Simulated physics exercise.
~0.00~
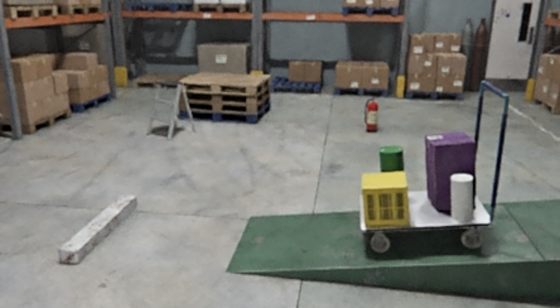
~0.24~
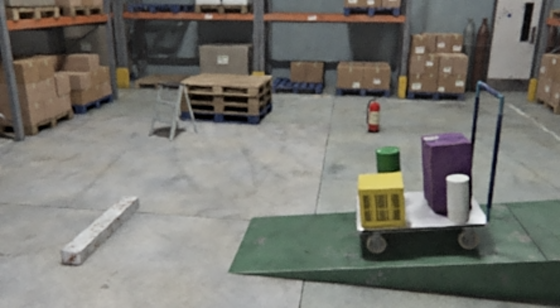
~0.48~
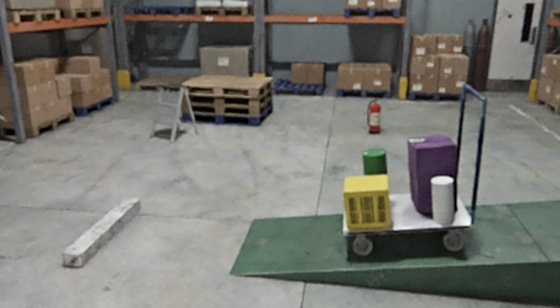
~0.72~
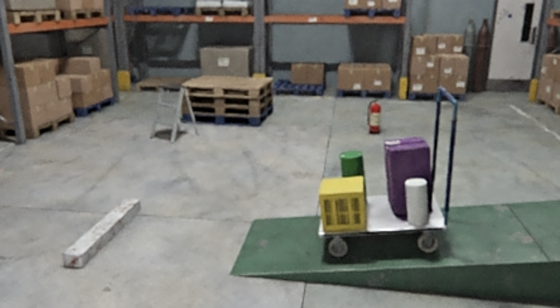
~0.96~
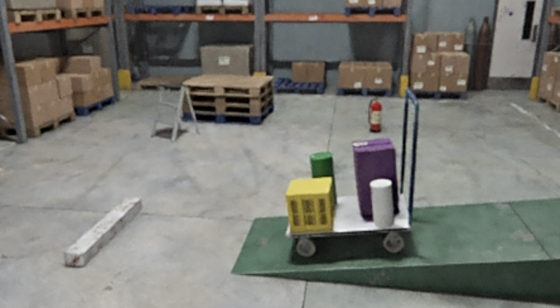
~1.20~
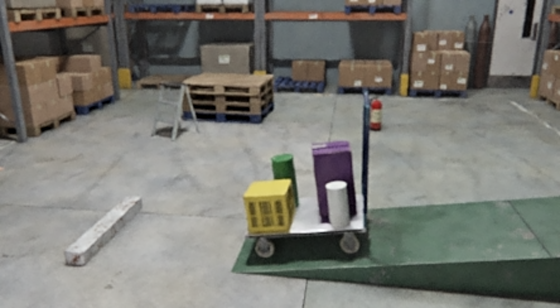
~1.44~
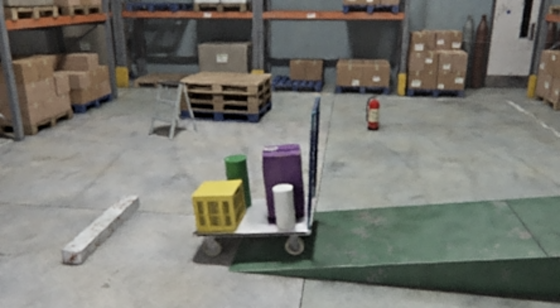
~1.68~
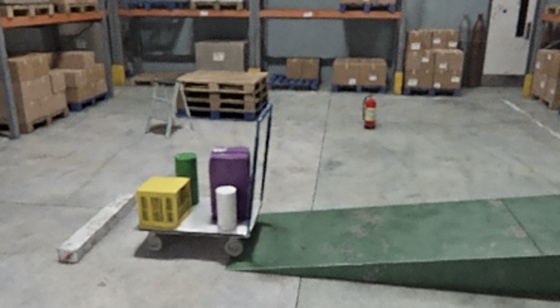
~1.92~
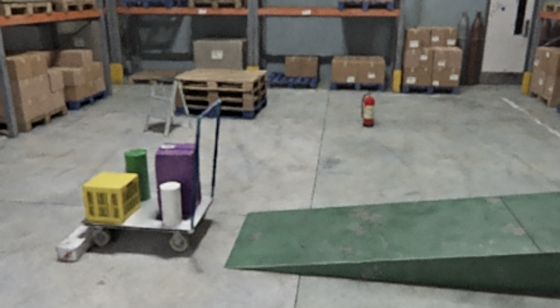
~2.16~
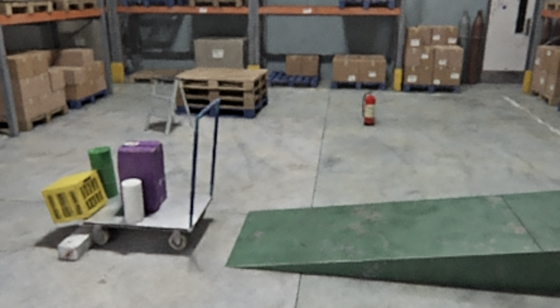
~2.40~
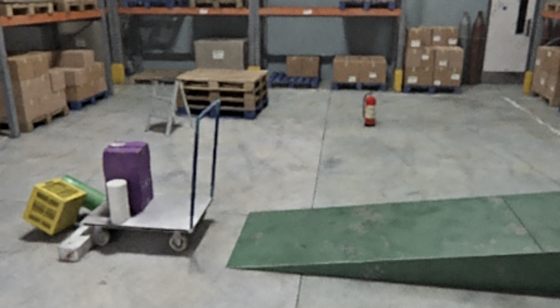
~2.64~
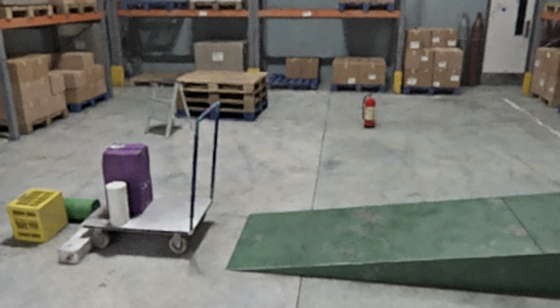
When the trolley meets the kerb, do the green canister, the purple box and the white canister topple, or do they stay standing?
The green canister topples off the front of the trolley and ends on its side on the floor. The purple box and the white canister slide forward but stay standing on the deck.
